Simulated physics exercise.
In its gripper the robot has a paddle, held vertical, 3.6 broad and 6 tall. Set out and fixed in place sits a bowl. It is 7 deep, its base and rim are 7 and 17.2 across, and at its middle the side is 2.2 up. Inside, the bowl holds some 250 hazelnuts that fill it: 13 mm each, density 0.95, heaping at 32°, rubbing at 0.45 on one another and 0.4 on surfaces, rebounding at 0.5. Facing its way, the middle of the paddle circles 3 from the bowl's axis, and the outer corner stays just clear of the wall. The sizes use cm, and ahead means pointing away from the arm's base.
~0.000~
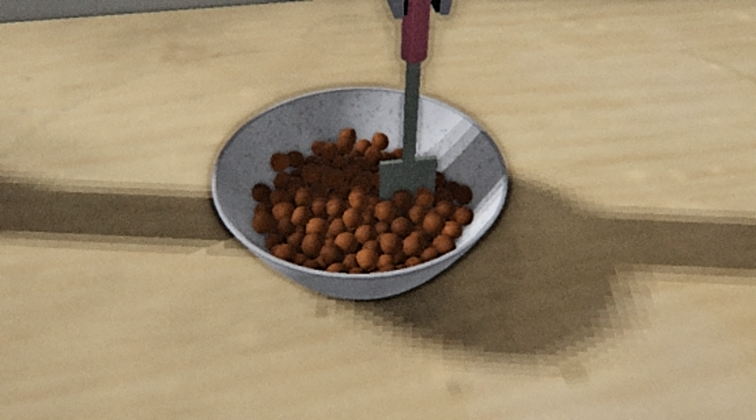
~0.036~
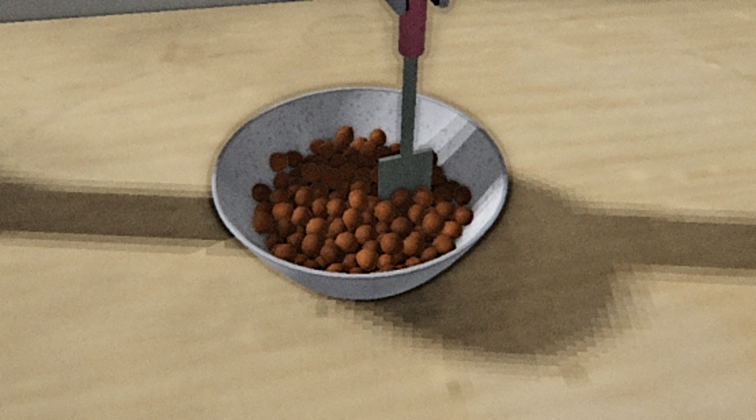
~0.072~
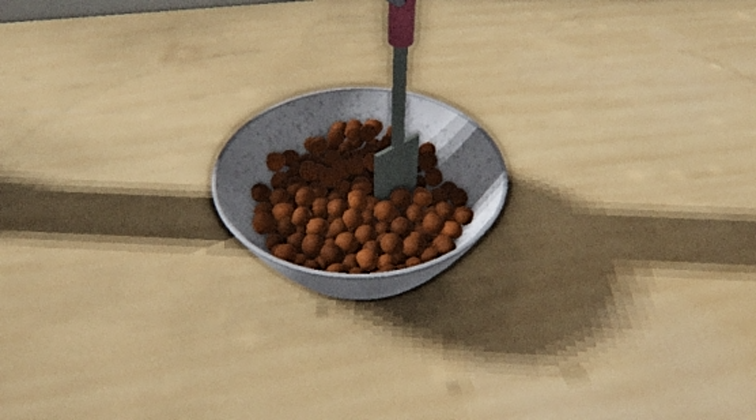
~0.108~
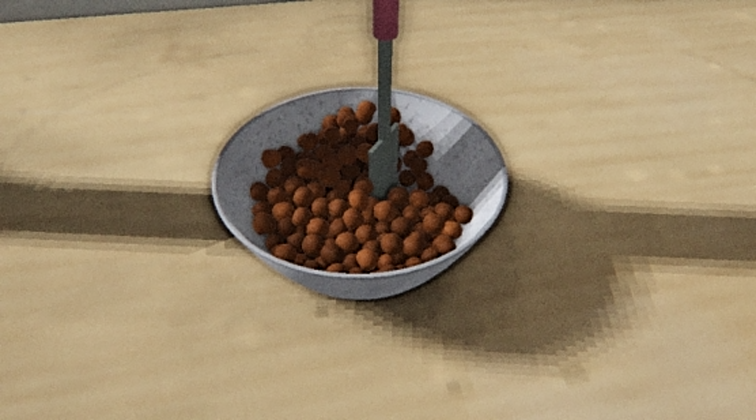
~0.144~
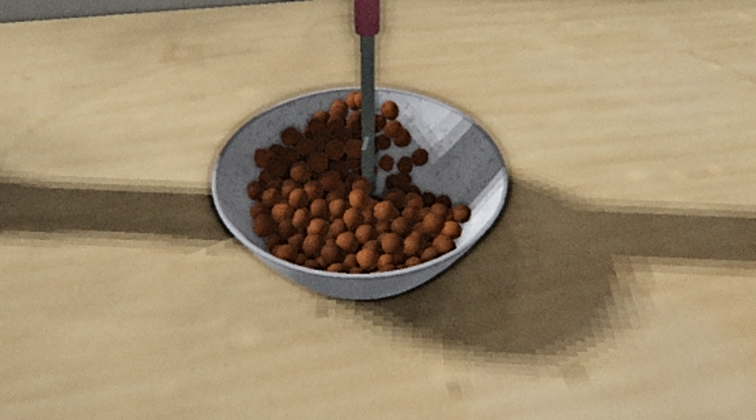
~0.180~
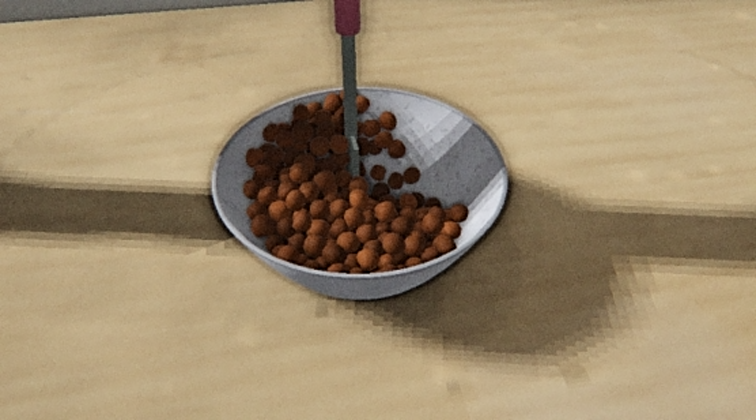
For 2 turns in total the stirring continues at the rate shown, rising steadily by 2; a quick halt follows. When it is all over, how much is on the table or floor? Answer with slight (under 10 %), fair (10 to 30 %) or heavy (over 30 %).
Slight.
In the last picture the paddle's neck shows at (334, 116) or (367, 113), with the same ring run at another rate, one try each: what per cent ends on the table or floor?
About 10 % for one try and about 0 % for the other, in order.
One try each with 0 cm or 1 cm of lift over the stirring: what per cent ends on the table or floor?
Around 10 percent, then 5 percent.
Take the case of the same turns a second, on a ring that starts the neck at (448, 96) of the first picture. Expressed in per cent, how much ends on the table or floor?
About 10 percent ends up on the table or floor.
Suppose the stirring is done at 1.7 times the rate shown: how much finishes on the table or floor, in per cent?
I'd say about 20 %.
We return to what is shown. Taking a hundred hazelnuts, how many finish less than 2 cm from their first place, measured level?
Roughly 5 percent of the load.
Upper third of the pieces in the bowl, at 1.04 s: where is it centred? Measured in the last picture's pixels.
About (331, 230).
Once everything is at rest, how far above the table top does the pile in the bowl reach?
About 7.0 centimetres.
By 0.61 s, 339° round, highest piece 9 above the table; 248 in the bowl, 4 on the table or floor, 2 in flight or on the tool.
By 1.04 s, 225° round, highest piece 8 above the table; 240 in the bowl, 14 on the table or floor.
By 1.45 s, 0° round, highest piece 7 above the table; 240 in the bowl, 14 on the table or floor.
By 2.15 s, 0° round, highest piece 6 above the table; 240 in the bowl, 14 on the table or floor.
Final count, 240 in the bowl, 14 on the table or floor. That is 6 % on the table or floor.
